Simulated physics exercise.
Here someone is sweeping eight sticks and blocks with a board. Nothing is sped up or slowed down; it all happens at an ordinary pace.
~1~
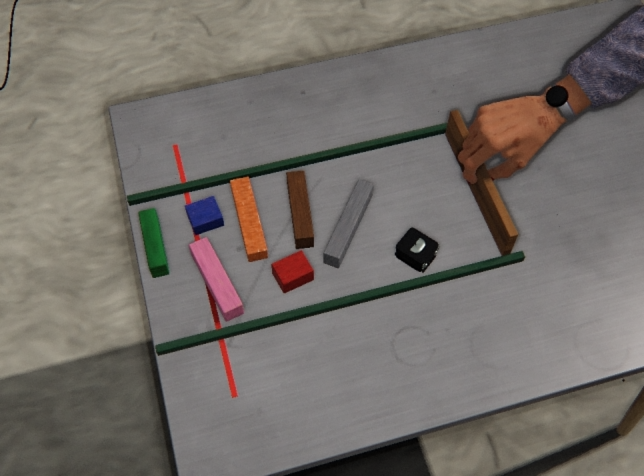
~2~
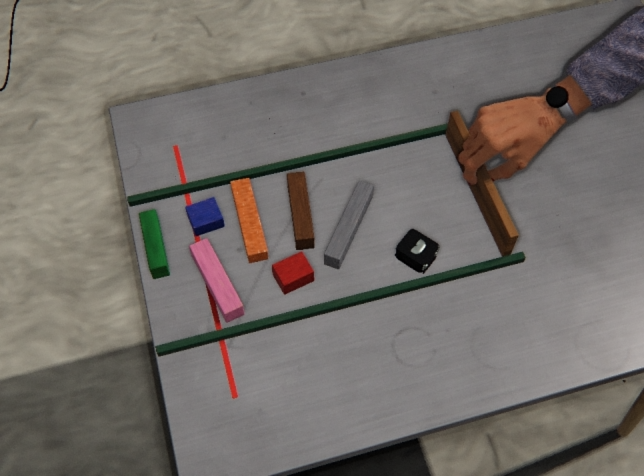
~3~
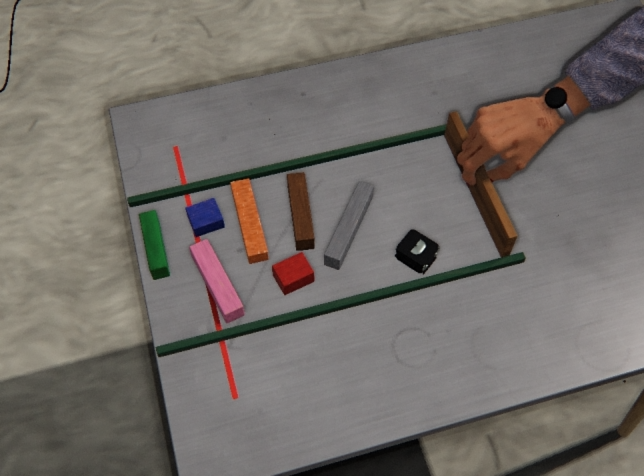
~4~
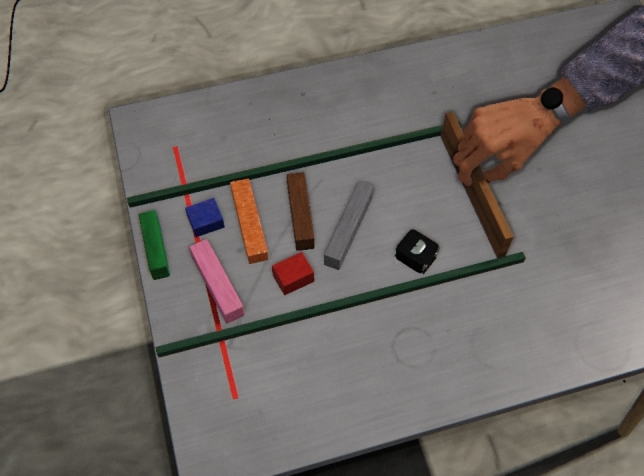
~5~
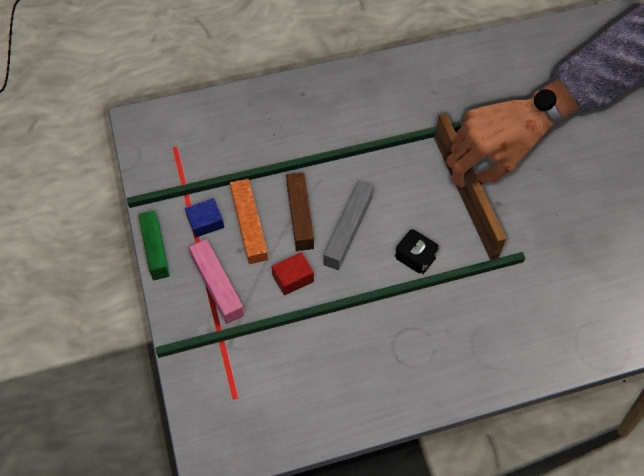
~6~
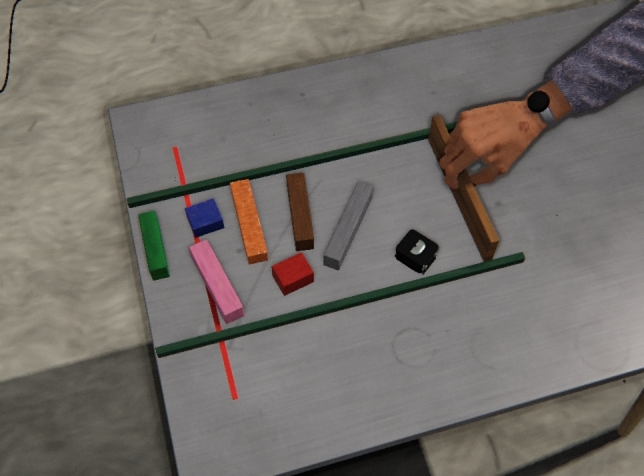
A wooden board held by a hand slides slightly left toward the scattered sticks and blocks.
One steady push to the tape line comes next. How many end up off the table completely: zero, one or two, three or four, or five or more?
Three or four.
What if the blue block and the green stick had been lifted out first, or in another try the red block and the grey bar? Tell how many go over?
The first removal gives 2, the second gives 1.
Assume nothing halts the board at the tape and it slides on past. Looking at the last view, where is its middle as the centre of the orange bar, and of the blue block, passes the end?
The middle is at (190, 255) when it's the orange bar, and at (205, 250) when it's the blue block.
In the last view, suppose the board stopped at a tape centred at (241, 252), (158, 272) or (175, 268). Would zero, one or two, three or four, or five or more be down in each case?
Per place, in order: None; five or more; five or more.
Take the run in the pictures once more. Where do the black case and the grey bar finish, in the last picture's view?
Going in order: First (197, 302), then (176, 267).
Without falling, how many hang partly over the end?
Things overhanging at the end: 1.
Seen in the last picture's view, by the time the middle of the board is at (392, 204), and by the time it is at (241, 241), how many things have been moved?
At the one place 1, at the other 8.
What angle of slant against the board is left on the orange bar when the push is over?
Out of line by around 25°.
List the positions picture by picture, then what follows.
The first picture shows green stick (154, 243); pink bar (216, 279); blue block (205, 216); board (479, 181); tape (202, 259).
The second picture shows pink bar (216, 280); black case (416, 252).
The third picture shows blue block (205, 217); board (478, 183).
The fourth picture shows green stick (154, 245); brown bar (300, 211).
The fifth picture shows pink bar (216, 281); red block (293, 274).
The sixth picture shows green stick (154, 245); pink bar (216, 281); blue block (205, 218); board (462, 187); tape (202, 261).
Soon after, none off yet; green stick at rest near (154, 245); pink bar at rest near (216, 281); blue block at rest near (205, 218).
Then, none off yet; green stick moved a little near (136, 247); pink bar moved about its own width near (154, 289); blue block moved about its own width near (164, 215).
At rest, the number that fall off is three or four; fallen, red block, blue block, pink bar and green stick.
